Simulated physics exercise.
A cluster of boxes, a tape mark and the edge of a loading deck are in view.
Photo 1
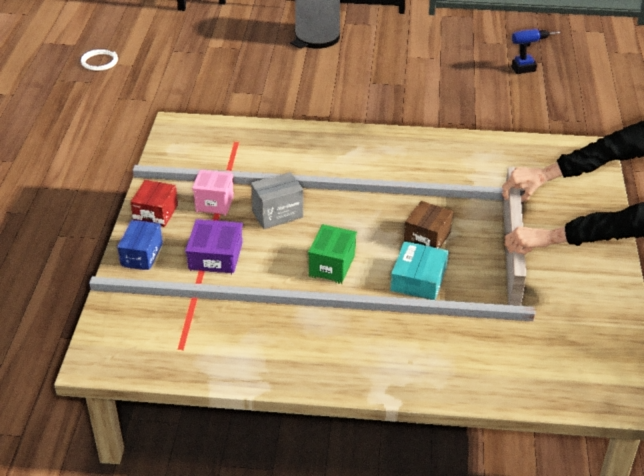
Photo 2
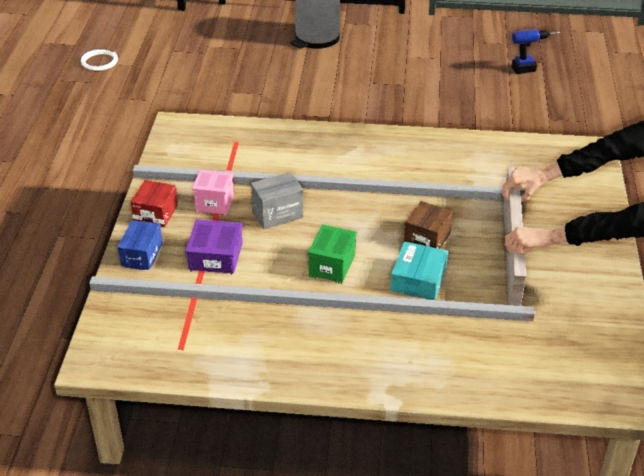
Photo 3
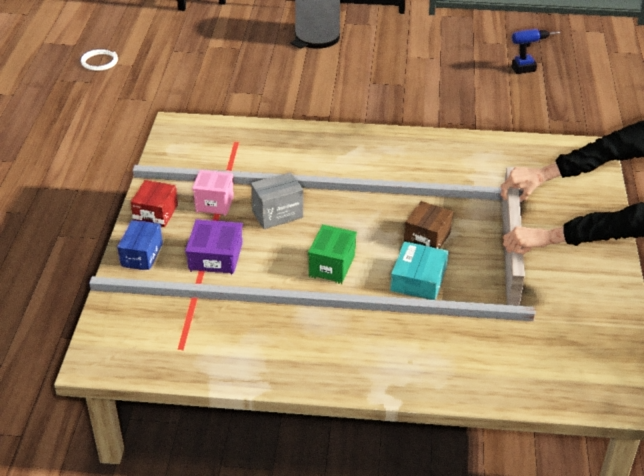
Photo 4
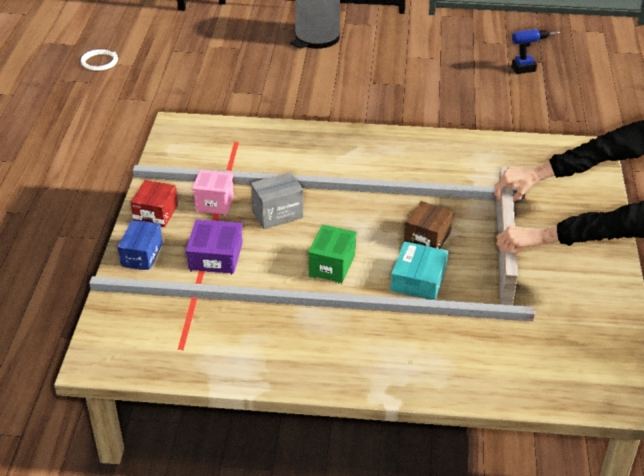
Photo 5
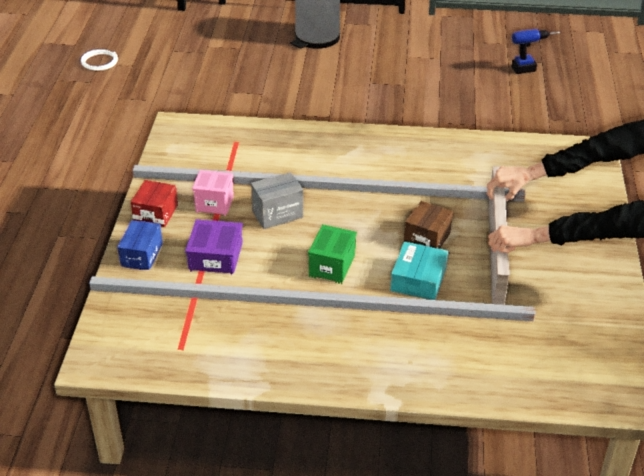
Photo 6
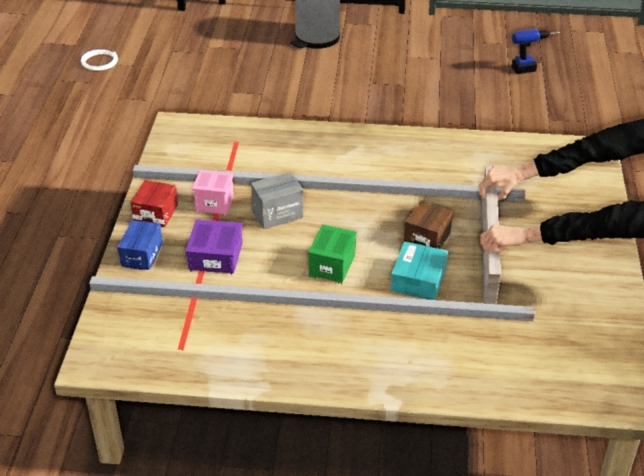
A pale plank, held upright by two dark-sleeved hands at the right, slides slowly a short way left between two grey rails on a wooden table, seen from above in a wood-floored room. Red, blue, pink and purple boxes sit at left near a red line, grey and green midway, brown and teal nearer the plank. The boxes stay still, the plank not touching them, and the view holds steady.
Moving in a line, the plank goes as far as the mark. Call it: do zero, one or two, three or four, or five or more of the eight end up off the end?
One or two end up off it.
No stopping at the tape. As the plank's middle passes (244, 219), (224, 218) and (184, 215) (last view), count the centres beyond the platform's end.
1; 1; 3.
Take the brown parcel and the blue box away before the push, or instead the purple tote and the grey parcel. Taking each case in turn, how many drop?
You'd count 1 the first time and 0 the second time.
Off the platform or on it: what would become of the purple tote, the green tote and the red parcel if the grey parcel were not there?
Obs.: Purple tote does drop, green tote is not lost, red parcel is not lost.
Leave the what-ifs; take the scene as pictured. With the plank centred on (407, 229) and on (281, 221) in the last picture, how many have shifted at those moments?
Well, it's 2 at the first one and 6 at the second.
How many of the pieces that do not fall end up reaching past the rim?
It would come to 1.
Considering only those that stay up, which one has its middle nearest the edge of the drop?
The red parcel ends nearest.
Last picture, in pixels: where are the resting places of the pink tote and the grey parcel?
The pink tote at (161, 188), the grey parcel at (199, 187).
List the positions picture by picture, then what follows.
In the first frame, red parcel (155, 203); blue box (140, 245); pink tote (214, 193); plank (514, 236); tape (212, 234).
In the second frame, blue box (140, 245); green tote (333, 254).
In the third frame, pink tote (214, 193); purple tote (215, 247).
In the fourth frame, red parcel (155, 203); plank (506, 236).
In the fifth frame, blue box (140, 245); brown parcel (428, 227).
In the sixth frame, red parcel (155, 203); blue box (140, 245); pink tote (214, 193); plank (490, 235); tape (212, 234).
Early on, none off yet; red parcel at rest near (155, 203); blue box at rest near (140, 245); pink tote at rest near (214, 193).
Finally, the number that fall off is one or two; lost, purple tote and blue box.
